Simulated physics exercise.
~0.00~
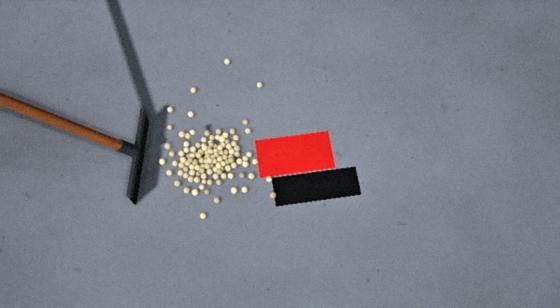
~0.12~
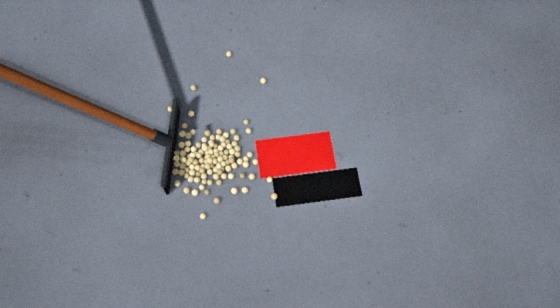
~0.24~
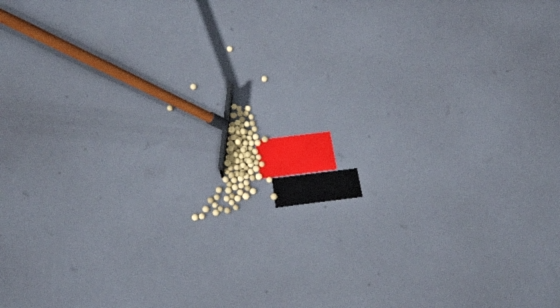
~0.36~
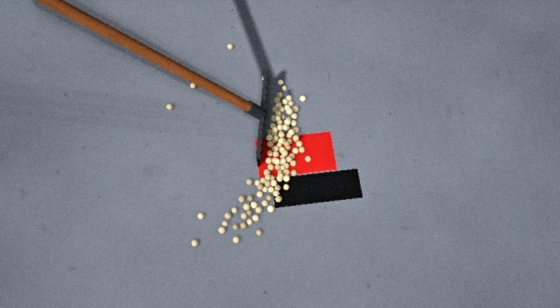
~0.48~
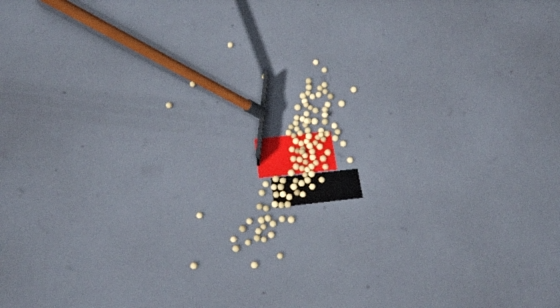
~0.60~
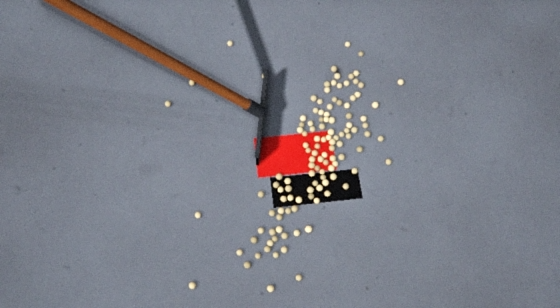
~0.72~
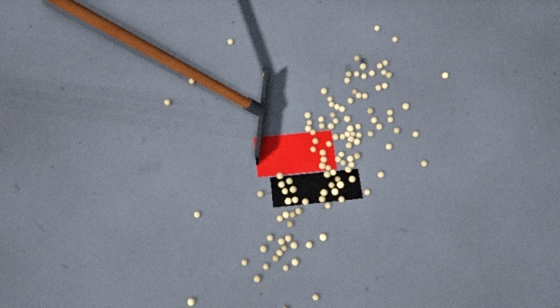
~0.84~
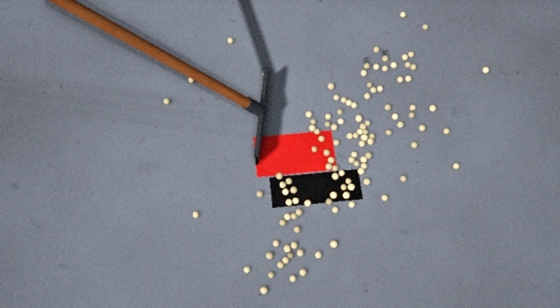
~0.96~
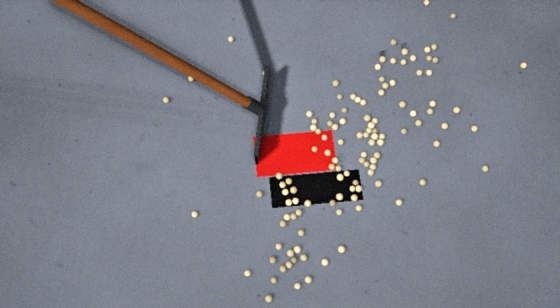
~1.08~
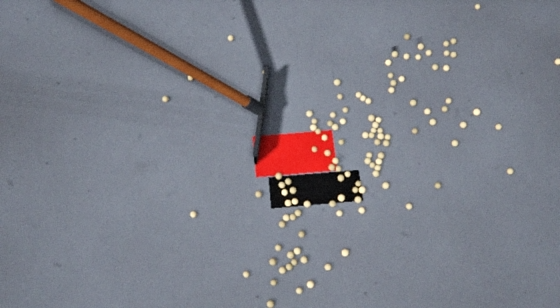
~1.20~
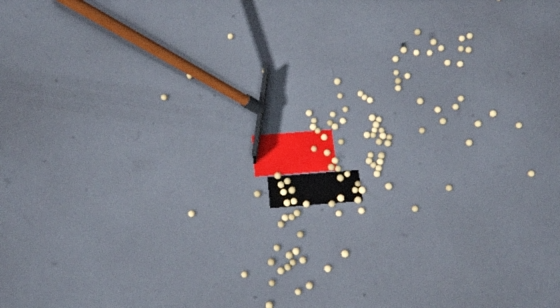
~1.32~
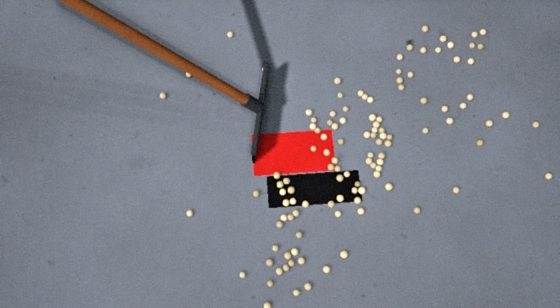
On a grey surface, a squeegee pushes pale round nuts right, scattering them widely past two mats.
